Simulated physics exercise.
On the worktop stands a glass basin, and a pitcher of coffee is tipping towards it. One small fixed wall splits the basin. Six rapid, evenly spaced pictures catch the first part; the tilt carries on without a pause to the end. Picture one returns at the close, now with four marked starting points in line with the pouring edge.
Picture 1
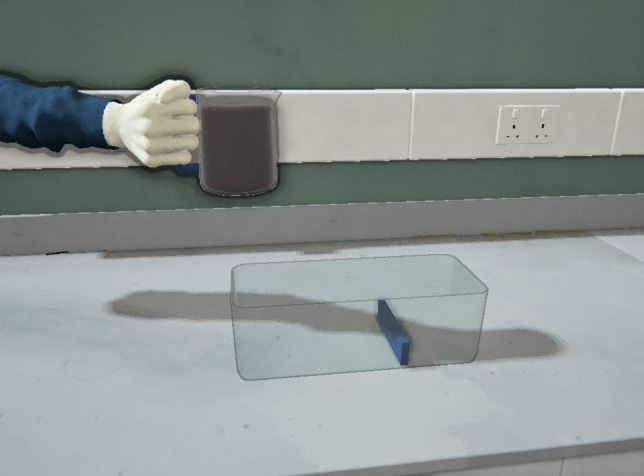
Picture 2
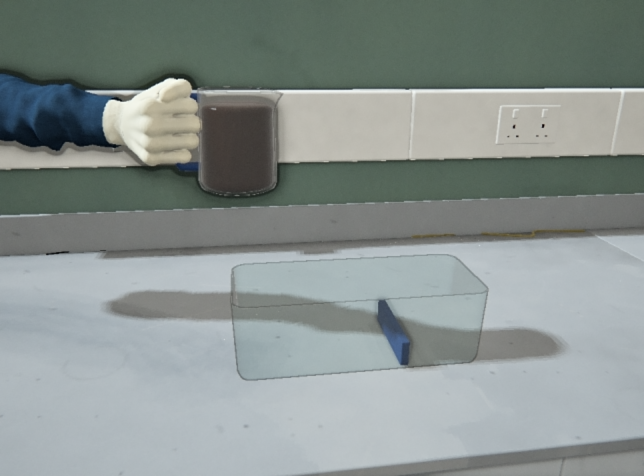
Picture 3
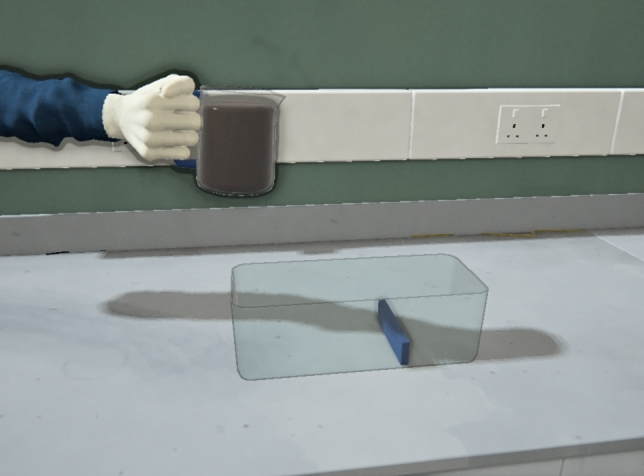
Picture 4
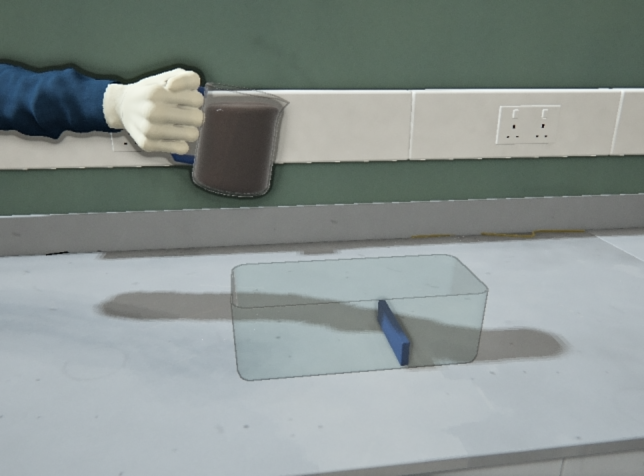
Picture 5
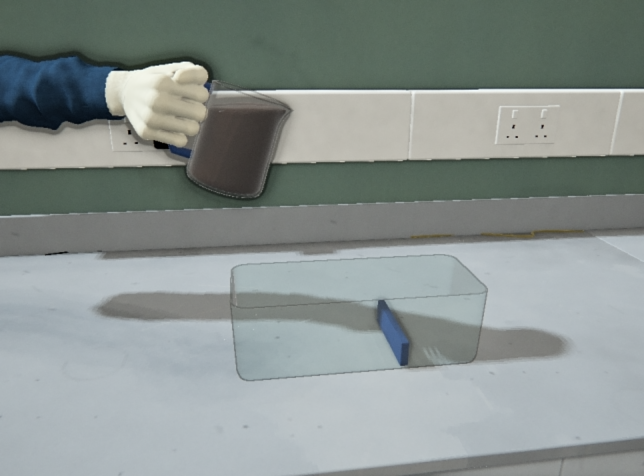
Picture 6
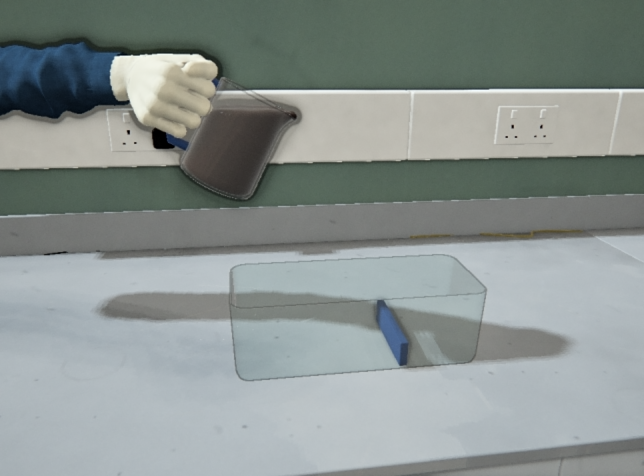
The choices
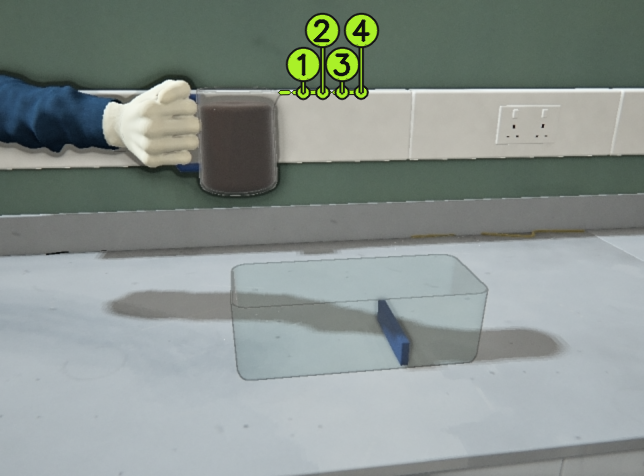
On a pale worktop against a green wall, a clear basin with a blue divider inside stands still, while above it to the left a gloved hand holds a pitcher of dark liquid upright, then gradually tilts it rightward.
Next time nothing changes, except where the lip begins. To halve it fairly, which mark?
Take 2.
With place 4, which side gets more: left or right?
The right side.
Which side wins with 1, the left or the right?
The left side.
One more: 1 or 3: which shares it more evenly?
Place 3.
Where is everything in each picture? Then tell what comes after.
Upright, lip at (280, 92); basin from (237, 377) to (475, 358); top of the wall at (393, 319); nothing has left yet.
Upright, lip at (281, 93); nothing has left yet.
Tipped about 5°, lip at (284, 96); nothing has left yet.
Tipped about 11°, lip at (288, 102); nothing has left yet.
Tipped about 18°, lip at (292, 109); nothing has left yet.
Tipped about 28°, lip at (295, 119); nothing has left yet.
On the marked copy, 1 at (303, 92); 2 at (322, 92); 3 at (342, 92); 4 at (361, 92).
If 1 is chosen, about 89 % ends left of the wall and 5 % right of it; 6 % is lost outside.
If 2 is chosen, about 51 % ends left of the wall and 46 % right of it.
If 3 is chosen, about 18 % ends left of the wall and 80 % right of it.
If 4 is chosen, about 15 % ends left of the wall and 83 % right of it.
